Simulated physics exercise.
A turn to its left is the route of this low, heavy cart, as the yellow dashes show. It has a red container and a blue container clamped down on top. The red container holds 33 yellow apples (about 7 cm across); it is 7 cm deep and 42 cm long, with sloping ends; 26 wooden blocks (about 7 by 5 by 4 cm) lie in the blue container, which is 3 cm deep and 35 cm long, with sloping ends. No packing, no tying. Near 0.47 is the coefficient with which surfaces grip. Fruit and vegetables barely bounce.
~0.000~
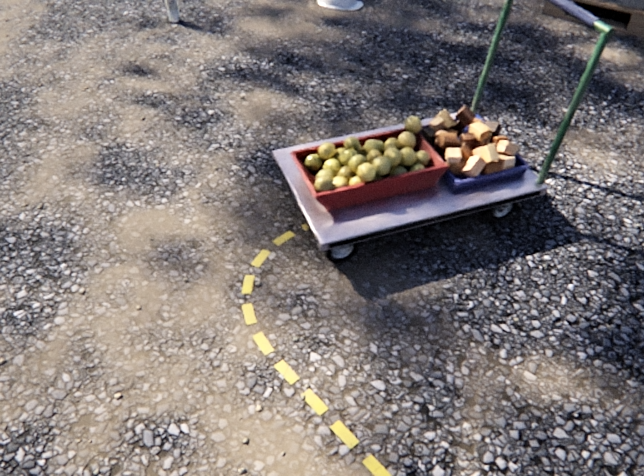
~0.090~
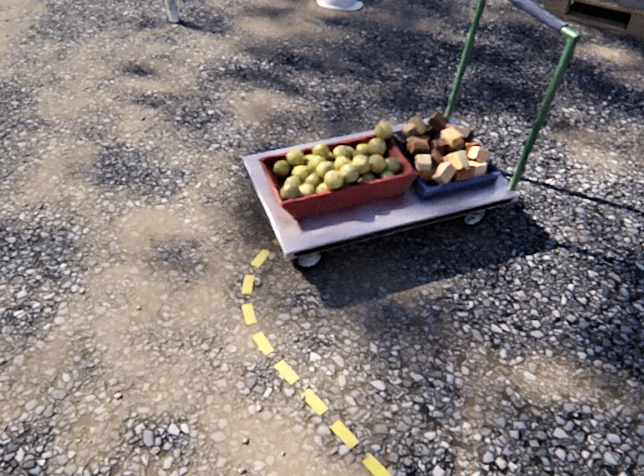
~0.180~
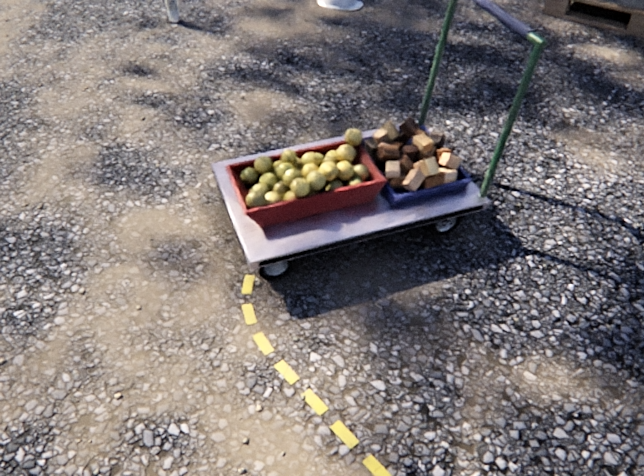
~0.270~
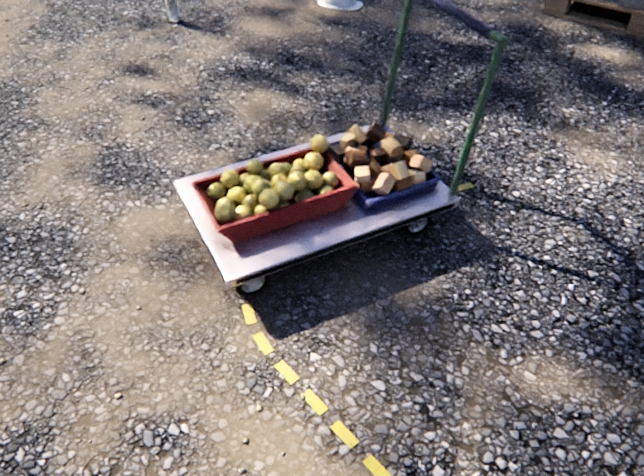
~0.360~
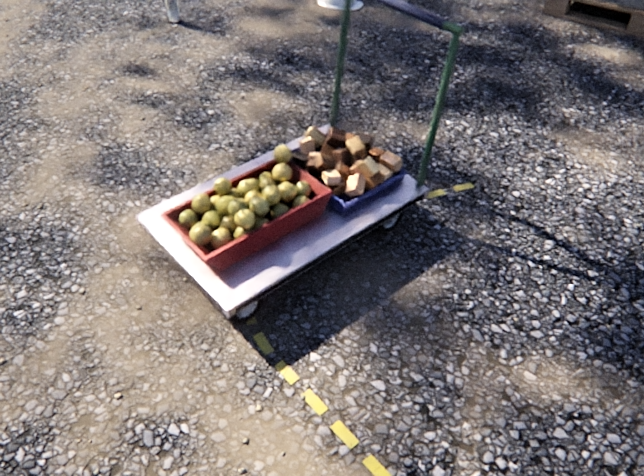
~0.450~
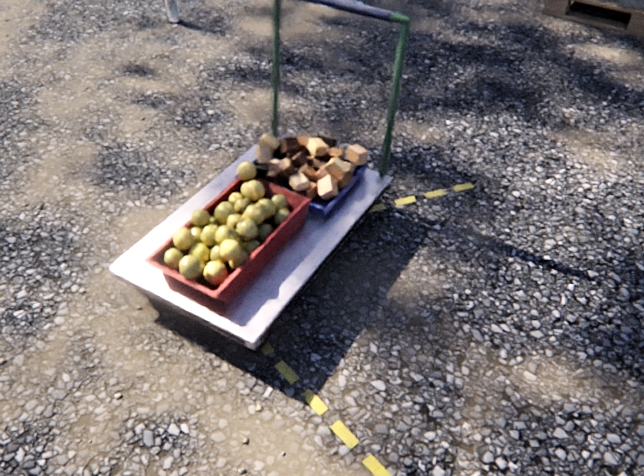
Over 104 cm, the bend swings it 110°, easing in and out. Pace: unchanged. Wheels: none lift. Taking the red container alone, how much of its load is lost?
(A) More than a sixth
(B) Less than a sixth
B.
After 0.52 s, red container 33 in, 0 out and blue container 23 in, 3 out.
After 0.67 s, red container 32 in, 1 out and blue container 21 in, 5 out.
After 0.88 s, red container 32 in, 1 out and blue container 19 in, 7 out.
Final count (at 1.34 s), red container 31 in, 2 out and blue container 15 in, 11 out. Asked share, 2 of 33, 6 per cent.
